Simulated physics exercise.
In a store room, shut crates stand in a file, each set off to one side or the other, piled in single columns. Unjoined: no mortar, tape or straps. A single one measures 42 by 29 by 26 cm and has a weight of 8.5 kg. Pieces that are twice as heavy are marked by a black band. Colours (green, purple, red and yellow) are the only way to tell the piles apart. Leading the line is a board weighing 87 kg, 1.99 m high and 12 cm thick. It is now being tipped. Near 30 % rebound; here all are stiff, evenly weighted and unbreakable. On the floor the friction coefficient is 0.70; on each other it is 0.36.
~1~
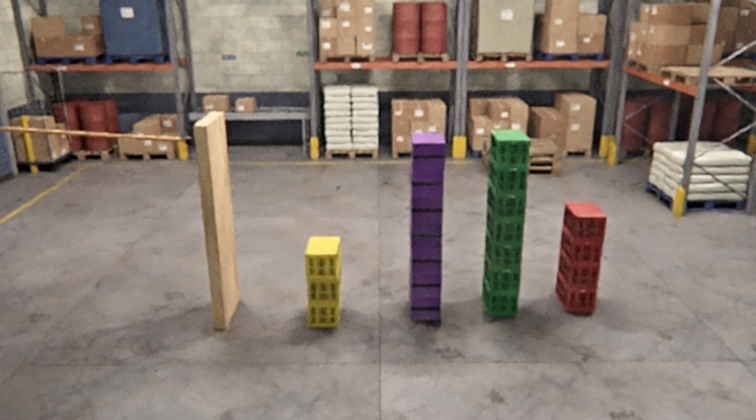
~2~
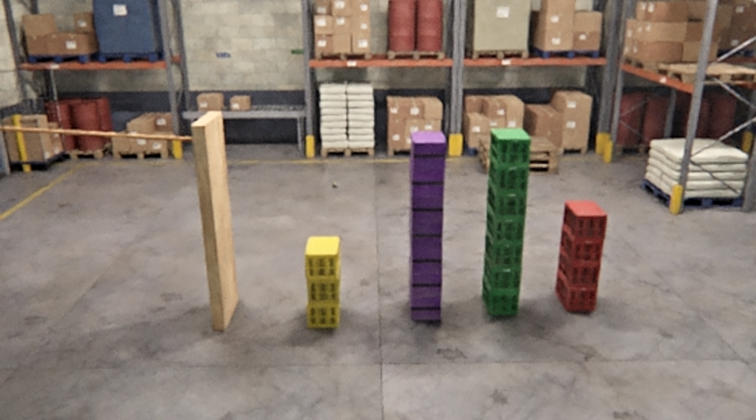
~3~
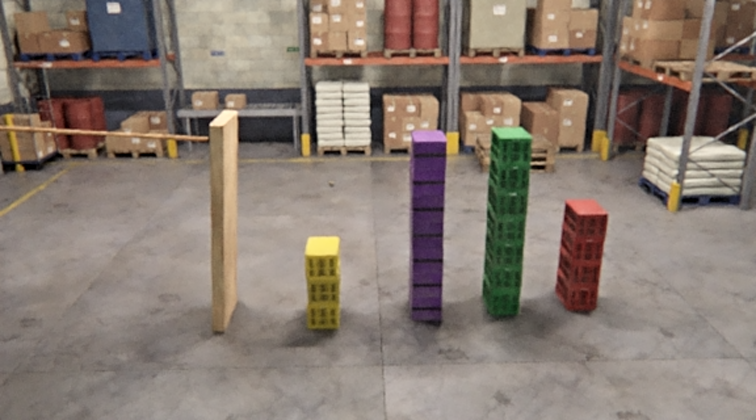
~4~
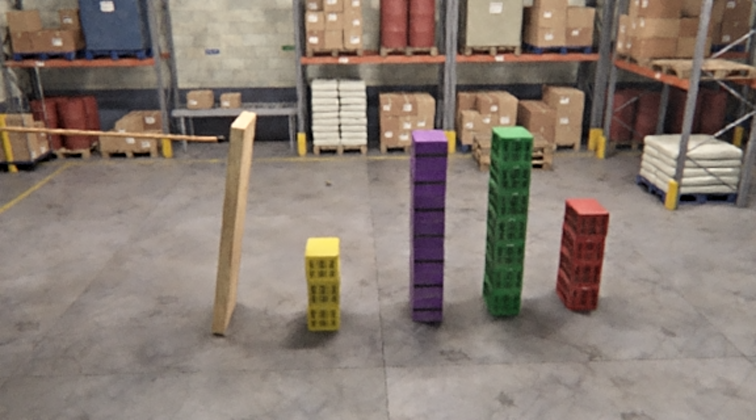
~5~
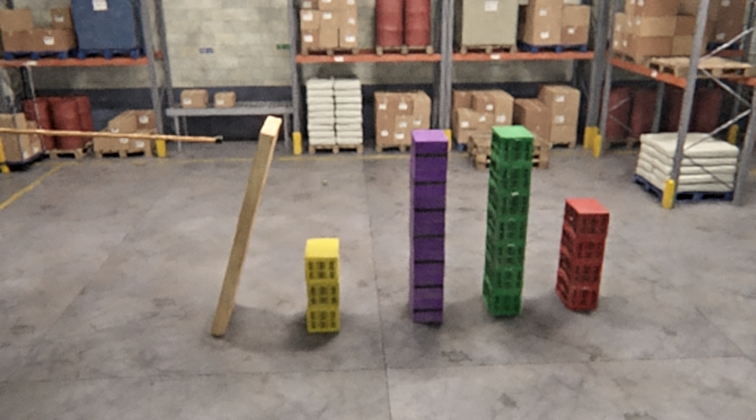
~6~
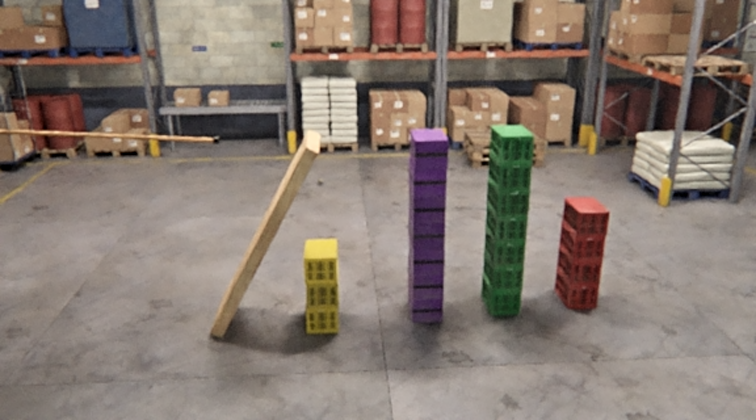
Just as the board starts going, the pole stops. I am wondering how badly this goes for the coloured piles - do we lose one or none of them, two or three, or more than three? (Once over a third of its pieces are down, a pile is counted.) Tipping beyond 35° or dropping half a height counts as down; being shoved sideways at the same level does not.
You lose one or none.
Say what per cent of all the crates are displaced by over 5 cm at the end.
Shifted share: 40 %.
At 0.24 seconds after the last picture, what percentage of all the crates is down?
0 per cent at that moment.
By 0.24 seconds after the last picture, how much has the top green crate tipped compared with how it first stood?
Angle from initial pose, roughly 0 deg - estimate.
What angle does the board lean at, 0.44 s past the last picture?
I'd put it near 65°.
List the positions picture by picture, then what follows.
In the first frame (each place is the centre of the face we see best; the camera moves round a little), pole end (187, 141) 12 cm short, board 0° from upright; top yellow crate (321, 267); top purple crate (429, 157); the others all in place.
In the second frame, pole end 1 mm in, board 0° from upright; top purple crate (430, 156).
In the third frame, pole end 12 cm in, board 5° from upright; top green crate (515, 152); the others all in place.
In the fourth frame, pole end (220, 141) 22 cm in, stopped, board 10° from upright; top purple crate (432, 155); the others all in place.
In the fifth frame, pole end (218, 141) 22 cm in, stopped, board 17° from upright; top green crate (517, 151); the others all in place.
In the sixth frame, pole end (215, 141) 22 cm in, stopped, board 29° from upright; top purple crate (432, 155); top yellow crate (321, 271); the others all in place.
Then, 0.24 s later than the last frame, board 50° from upright; none of the 21 crates down, 2 disturbed; top yellow crate tilted 3°.
Then, 0.44 s later than the last frame, board 66° from upright; 1 of the 21 crates down; top yellow crate tilted 22°, 13 cm lower.
Then, 0.76 s later than the last frame, board 67° from upright; 2 of the 21 crates down; top yellow crate tilted 56°, 39 cm lower; top purple crate moved 8 cm.
When it is over, board 67° from upright; 2 of the 21 crates down; top yellow crate on its side; top purple crate moved 7 cm. Wrecked, yellow. In pixels of the last frame, middles, top yellow crate near (410, 318), top purple crate near (437, 149).
